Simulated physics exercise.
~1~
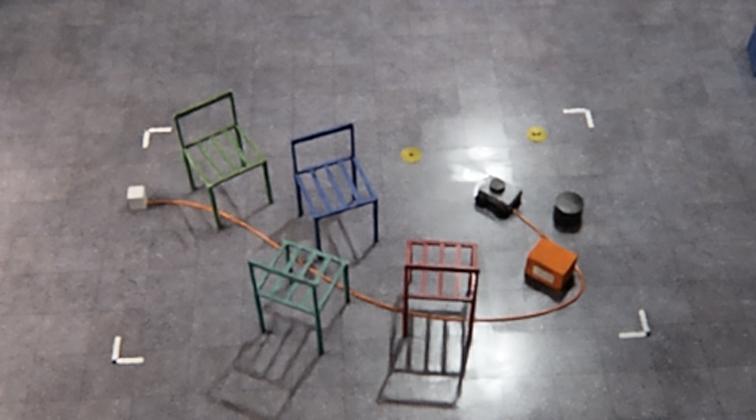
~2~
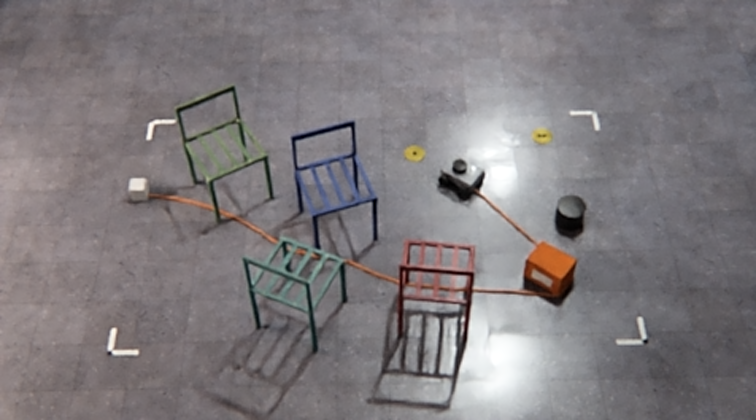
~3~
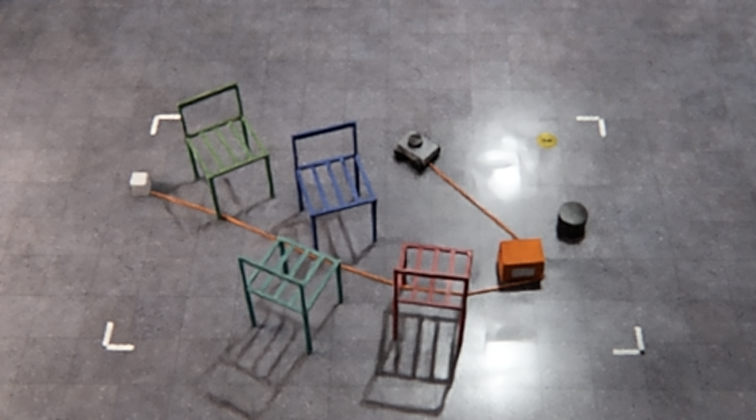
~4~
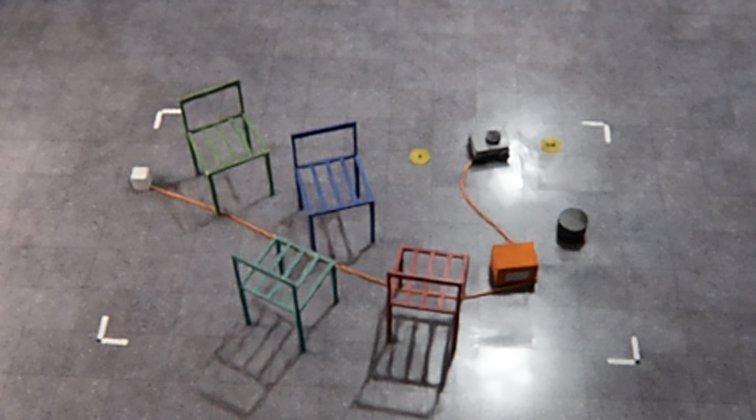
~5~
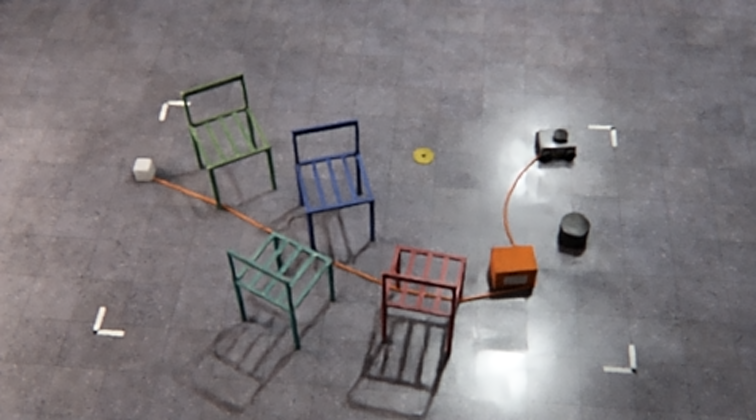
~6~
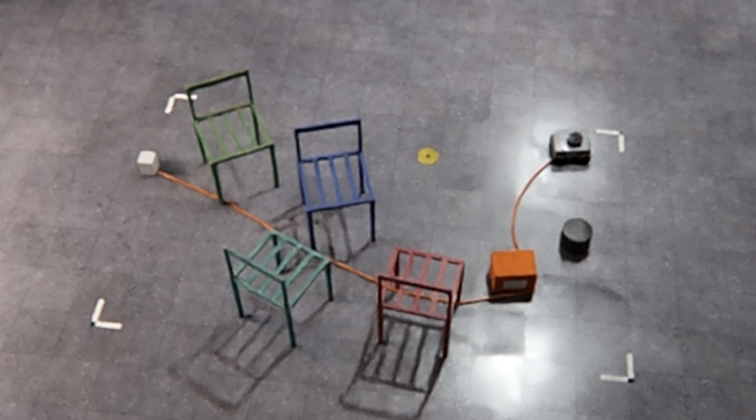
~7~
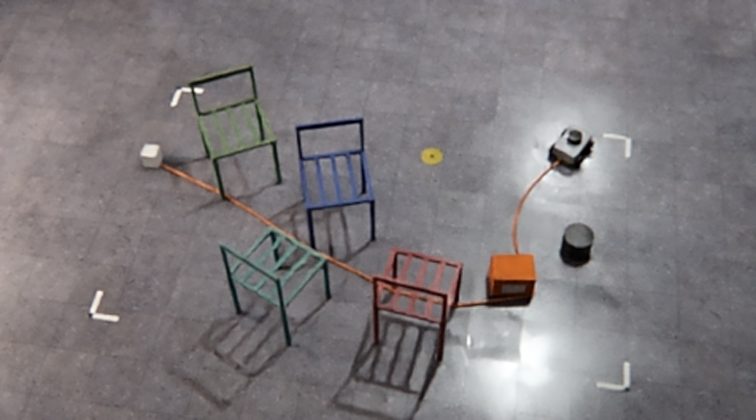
The clip shows a small dark cart trailing an orange lead among four chairs, a black tub and an orange box; it moves left and up, the tightening lead shifts the box leftward, then the cart heads right and stops above the tub, the lead slack.
